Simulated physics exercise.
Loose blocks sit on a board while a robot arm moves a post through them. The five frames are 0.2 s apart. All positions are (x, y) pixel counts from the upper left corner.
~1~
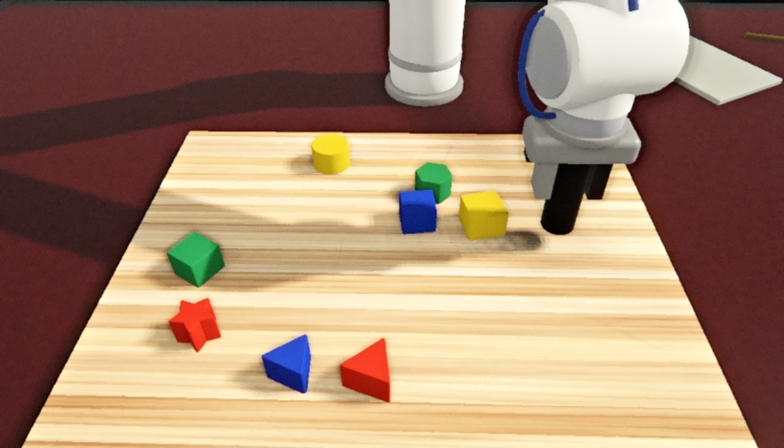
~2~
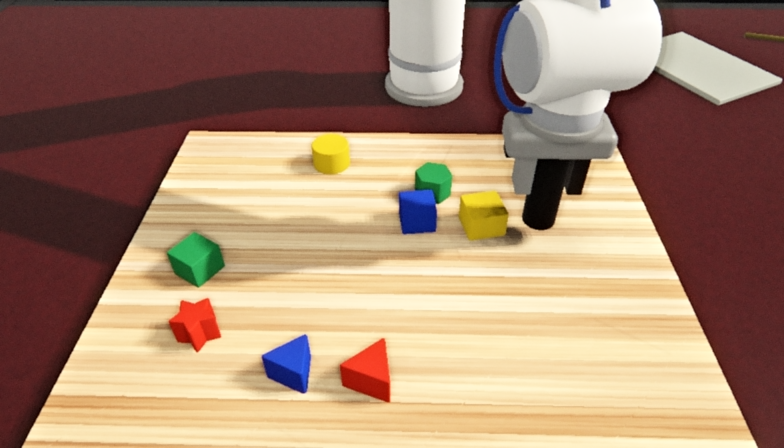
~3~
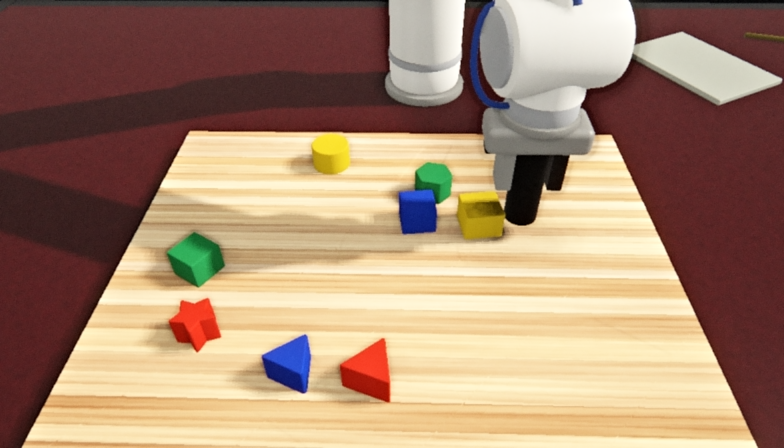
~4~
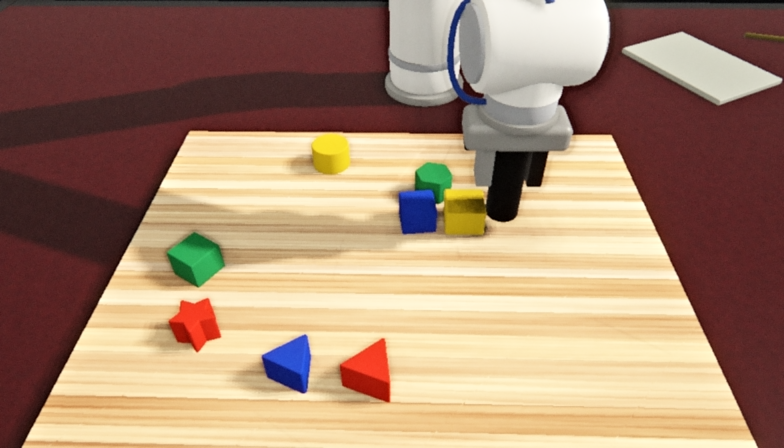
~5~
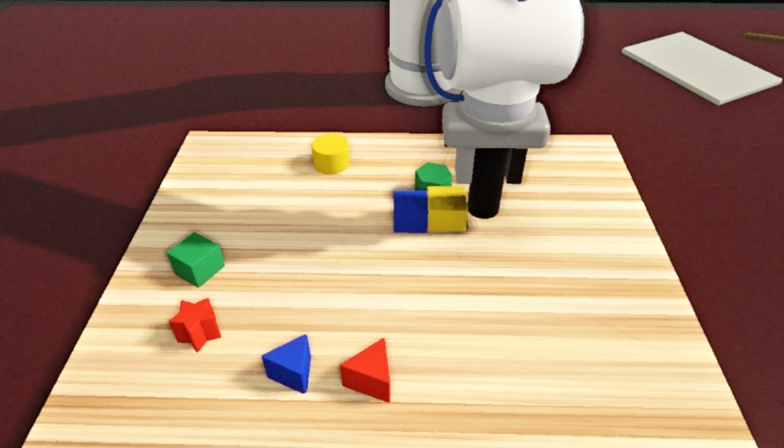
A robot arm moves its black post left, pushing the yellow block against the blue one.
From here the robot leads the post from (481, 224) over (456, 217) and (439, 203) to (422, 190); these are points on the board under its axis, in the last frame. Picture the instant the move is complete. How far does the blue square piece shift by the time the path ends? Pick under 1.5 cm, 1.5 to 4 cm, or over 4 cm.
Long, over 4 cm.
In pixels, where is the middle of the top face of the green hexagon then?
Final place: (420, 151).
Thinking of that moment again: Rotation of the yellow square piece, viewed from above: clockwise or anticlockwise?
It goes anticlockwise.
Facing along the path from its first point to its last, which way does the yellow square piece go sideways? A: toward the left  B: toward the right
My answer is option A.
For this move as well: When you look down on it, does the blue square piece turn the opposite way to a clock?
Short answer: Yes.
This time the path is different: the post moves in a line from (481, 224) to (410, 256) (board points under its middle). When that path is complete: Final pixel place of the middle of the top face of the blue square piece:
Its top face will be centred at roughly (377, 190).
On the path given first. Halfway along, post (448, 195); blue square piece (378, 198); green hexagon (432, 170); yellow square piece (414, 193).
At the end, post (423, 175); blue square piece (369, 199), turned 30° anticlockwise; green hexagon (420, 151), turned 40° clockwise; yellow square piece (400, 186), turned 35° anticlockwise.
